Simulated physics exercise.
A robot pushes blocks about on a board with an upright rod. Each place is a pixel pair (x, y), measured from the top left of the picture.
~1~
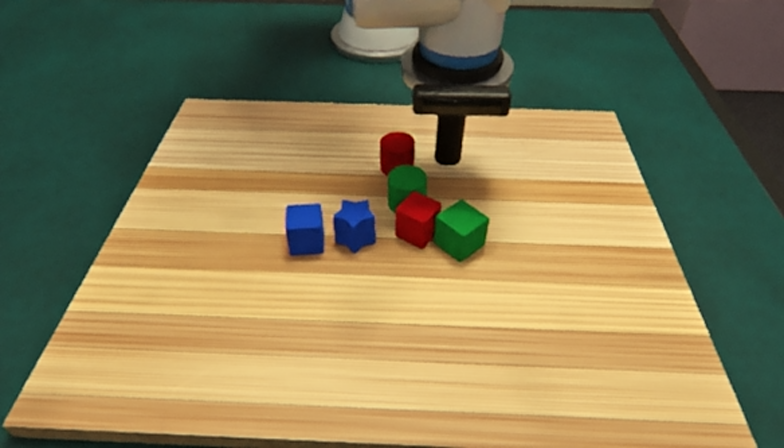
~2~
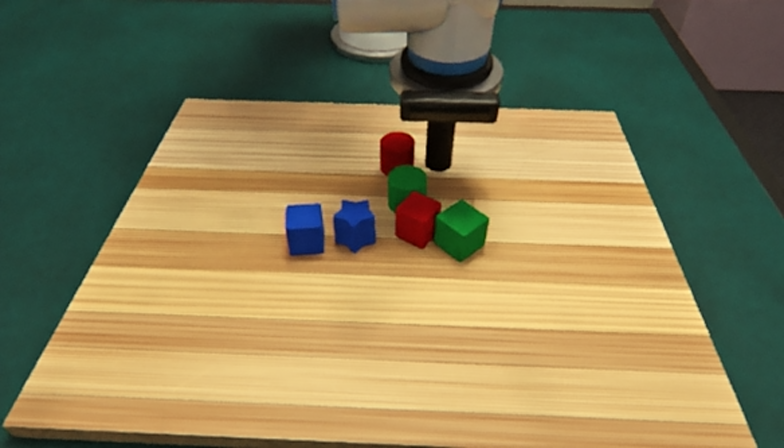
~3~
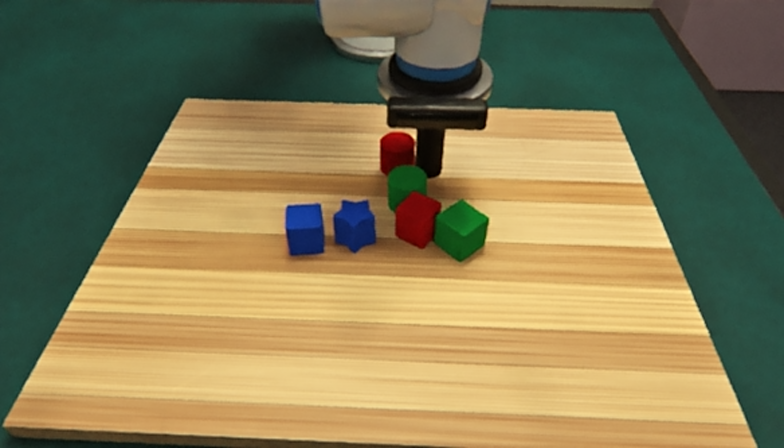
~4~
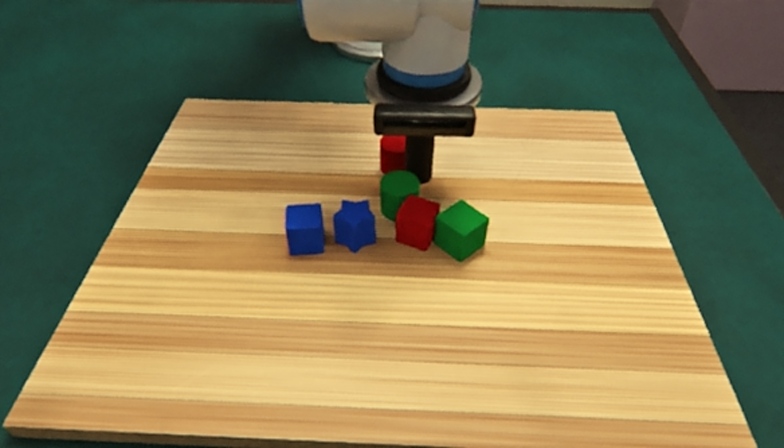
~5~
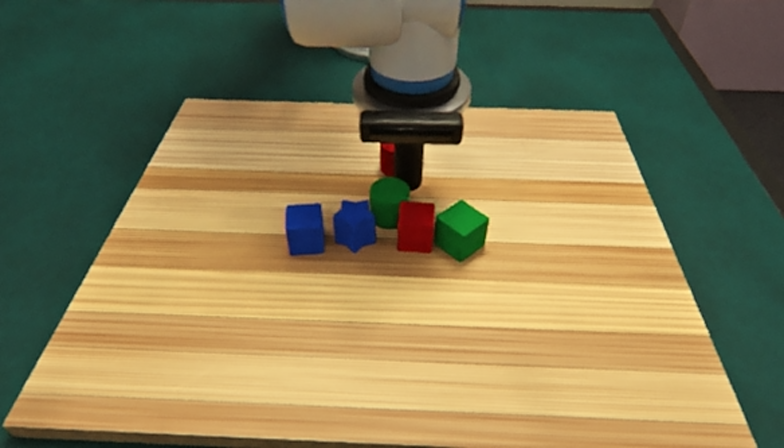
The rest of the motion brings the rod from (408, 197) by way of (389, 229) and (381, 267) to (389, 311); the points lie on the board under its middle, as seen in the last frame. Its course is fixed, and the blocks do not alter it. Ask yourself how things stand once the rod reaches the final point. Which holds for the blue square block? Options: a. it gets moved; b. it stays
a - it gets moved.
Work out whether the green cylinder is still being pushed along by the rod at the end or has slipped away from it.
Beside or behind.
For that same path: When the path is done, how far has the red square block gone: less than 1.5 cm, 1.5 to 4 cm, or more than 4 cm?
It is going to finish 1.5 to 4 cm from where it is now.
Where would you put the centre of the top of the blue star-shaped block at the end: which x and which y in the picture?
So, by the moment the path ends, you'll find the top centre of the blue star-shaped block at (305, 241).
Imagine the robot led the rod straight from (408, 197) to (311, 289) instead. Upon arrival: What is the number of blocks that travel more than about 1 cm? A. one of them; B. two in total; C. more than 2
C - more than 2.
What follows on the original path. One third of the way, rod at (389, 214); blue square block at (292, 219), turned 20° clockwise; blue star-shaped block at (325, 228); green cylinder at (361, 219); red square block at (416, 219), turned 30° anticlockwise.
Two thirds of the way, rod at (381, 252); blue square block at (282, 220), turned 45° clockwise; blue star-shaped block at (305, 241), turned 25° clockwise; green cylinder at (343, 249); red square block at (416, 231), turned 95° anticlockwise.
At the end, rod at (389, 296); blue square block at (282, 220), turned 45° clockwise; blue star-shaped block at (305, 241), turned 30° clockwise; green cylinder at (343, 256); red square block at (416, 231), turned 95° anticlockwise.
